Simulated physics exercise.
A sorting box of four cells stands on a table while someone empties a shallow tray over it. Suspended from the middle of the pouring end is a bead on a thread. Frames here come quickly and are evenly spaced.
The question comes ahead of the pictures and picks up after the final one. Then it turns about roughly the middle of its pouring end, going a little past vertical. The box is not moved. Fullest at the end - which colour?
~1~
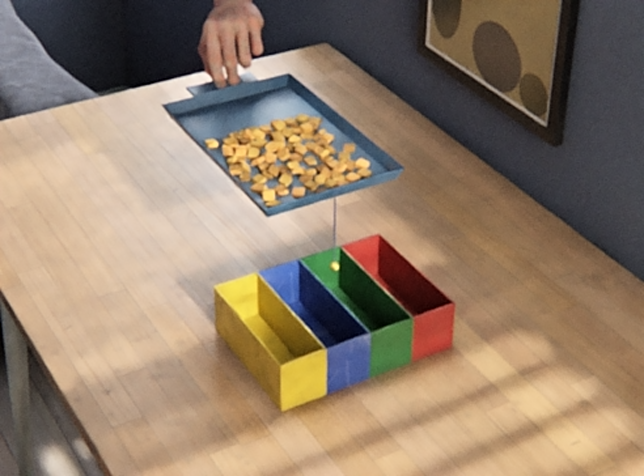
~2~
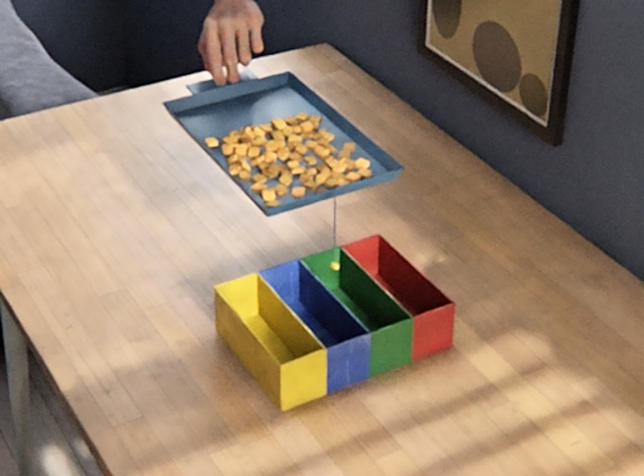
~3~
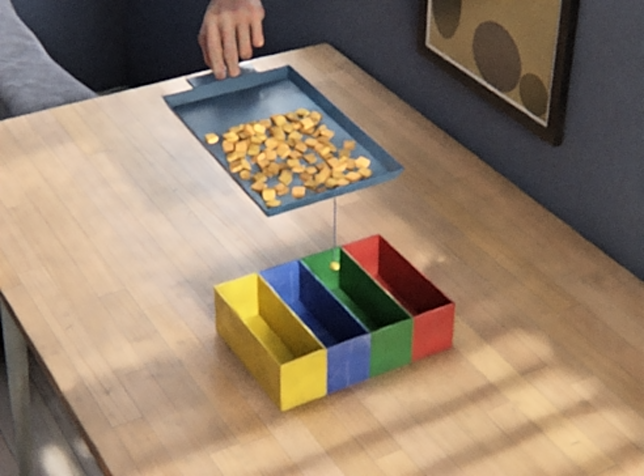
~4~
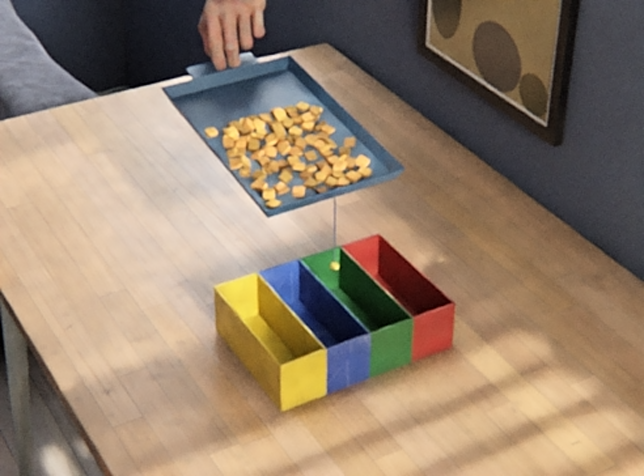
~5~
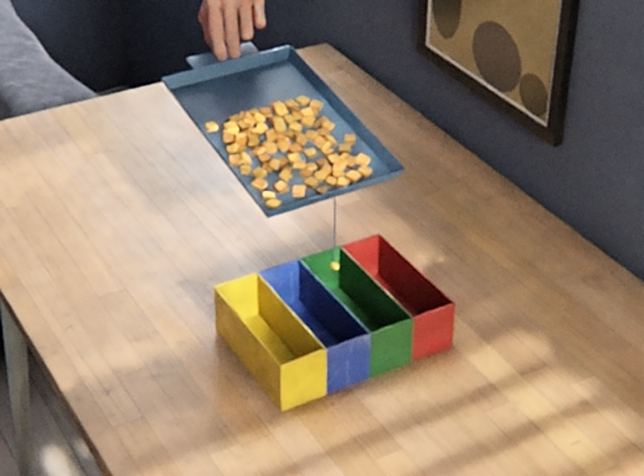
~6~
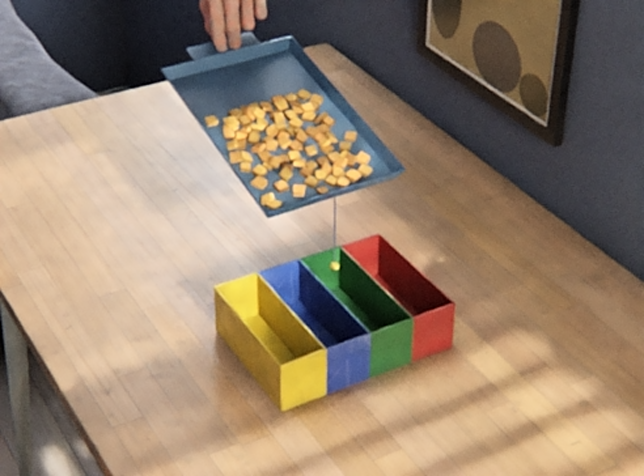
Blue cell.
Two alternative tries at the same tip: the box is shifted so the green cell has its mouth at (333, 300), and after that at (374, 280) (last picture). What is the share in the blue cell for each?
About 30 per cent first, then about 30 per cent.
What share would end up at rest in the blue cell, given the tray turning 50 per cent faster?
Estimate: Some 40%.
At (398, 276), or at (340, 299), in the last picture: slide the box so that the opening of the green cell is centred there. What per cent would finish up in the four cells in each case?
80 and 100 in a hundred, in turn.
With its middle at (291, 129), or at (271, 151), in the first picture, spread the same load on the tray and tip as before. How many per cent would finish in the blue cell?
That would be 30 per cent, and then 40 per cent.
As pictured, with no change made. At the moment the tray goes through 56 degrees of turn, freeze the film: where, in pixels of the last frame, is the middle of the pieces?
Close to (316, 182).
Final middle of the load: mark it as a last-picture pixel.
It settles centred around (323, 352).
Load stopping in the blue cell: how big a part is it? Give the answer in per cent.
About 40 per cent.
Soon, tray tipped steeply; nearly all on the tray; a stray few in the yellow cell; a stray few in the green cell.
A while on, tray tipped right over; a small part on the tray; about a quarter in the blue cell; about a quarter in the green cell; about a quarter in the yellow cell; a stray few in the red cell; about a quarter falling or outside the box.
Towards the end, tray tipped past a quarter turn; about a third in the blue cell; about a quarter in the green cell; about a quarter in the yellow cell; a small part in the red cell; a stray few falling or outside the box.
Finally, tray tipped past a quarter turn; about a third in the blue cell; about a quarter in the green cell; about a quarter in the yellow cell; a small part in the red cell; a stray few outside the box.
